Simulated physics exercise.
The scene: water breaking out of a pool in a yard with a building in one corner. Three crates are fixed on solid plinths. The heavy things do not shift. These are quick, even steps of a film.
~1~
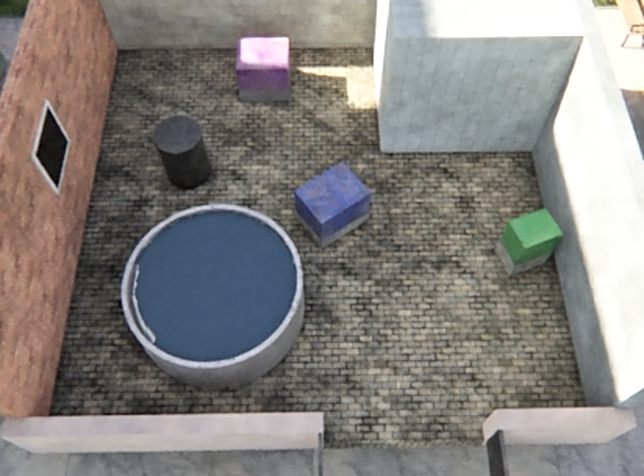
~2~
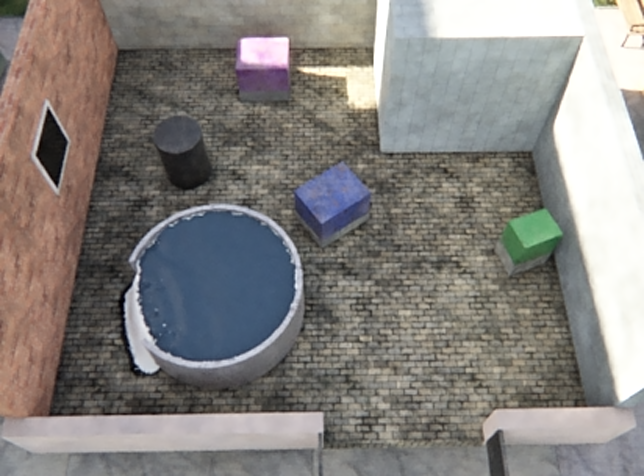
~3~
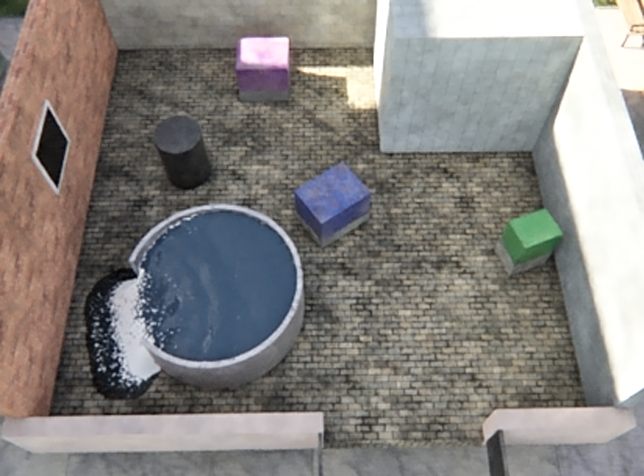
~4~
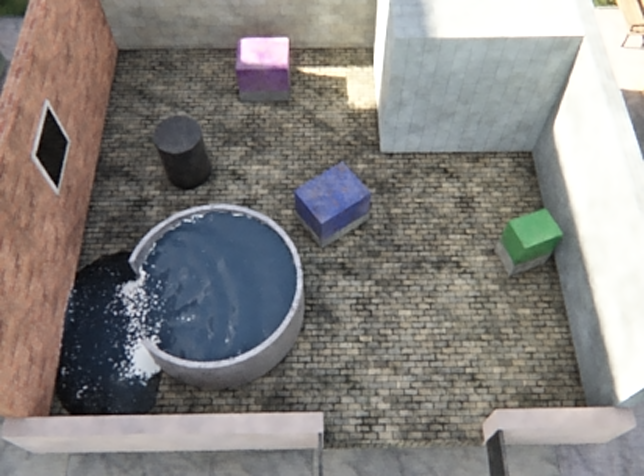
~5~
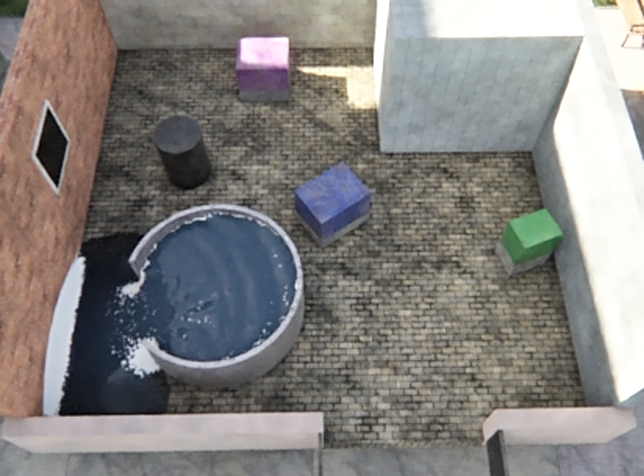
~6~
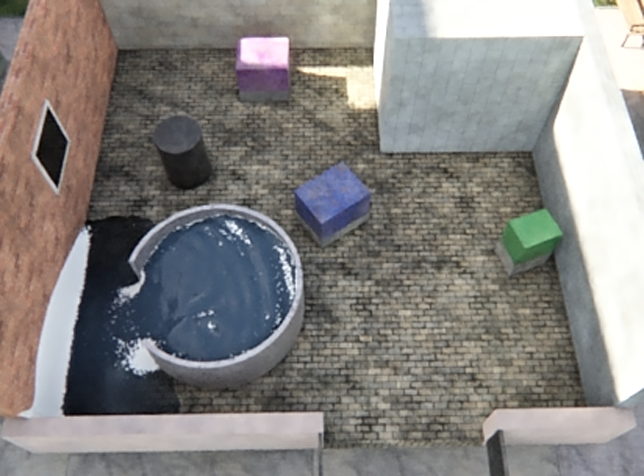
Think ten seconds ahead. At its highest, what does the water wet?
One by one: The purple crate escapes dry; the blue crate escapes dry; the green crate escapes dry.
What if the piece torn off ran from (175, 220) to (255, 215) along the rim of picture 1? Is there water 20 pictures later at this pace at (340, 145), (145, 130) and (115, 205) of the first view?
One after the other: Flooded, under water, wet.
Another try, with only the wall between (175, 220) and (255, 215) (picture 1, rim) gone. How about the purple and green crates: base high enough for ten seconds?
One by one: Purple crate ends up wet; green crate is safe.
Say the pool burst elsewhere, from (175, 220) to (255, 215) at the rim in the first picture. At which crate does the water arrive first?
That is the crate marked blue.
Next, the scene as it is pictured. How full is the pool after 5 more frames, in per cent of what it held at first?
Some 64 per cent.
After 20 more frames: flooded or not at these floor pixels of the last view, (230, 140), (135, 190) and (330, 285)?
In turn: No water, covered, no water.
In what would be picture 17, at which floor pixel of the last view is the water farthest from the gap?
Around (115, 68).
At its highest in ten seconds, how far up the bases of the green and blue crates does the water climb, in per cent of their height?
Roughly 60 per cent, then 70 per cent.
A moment on, water covers 15 % of the floor; the purple crate not reached, the blue crate not reached, the green crate not reached.
Next, water covers 30 % of the floor; the purple crate not reached, the blue crate not reached, the green crate not reached.
Then, water covers 65 % of the floor; the purple crate water round its plinth, the blue crate water round its plinth, the green crate water round its plinth.
Later, water covers 90 % of the floor; the purple crate water round its plinth, the blue crate water round its plinth, the green crate water round its plinth.
In the end, water covers 100 % of the floor; the purple crate stayed above the water, the blue crate stayed above the water, the green crate stayed above the water.
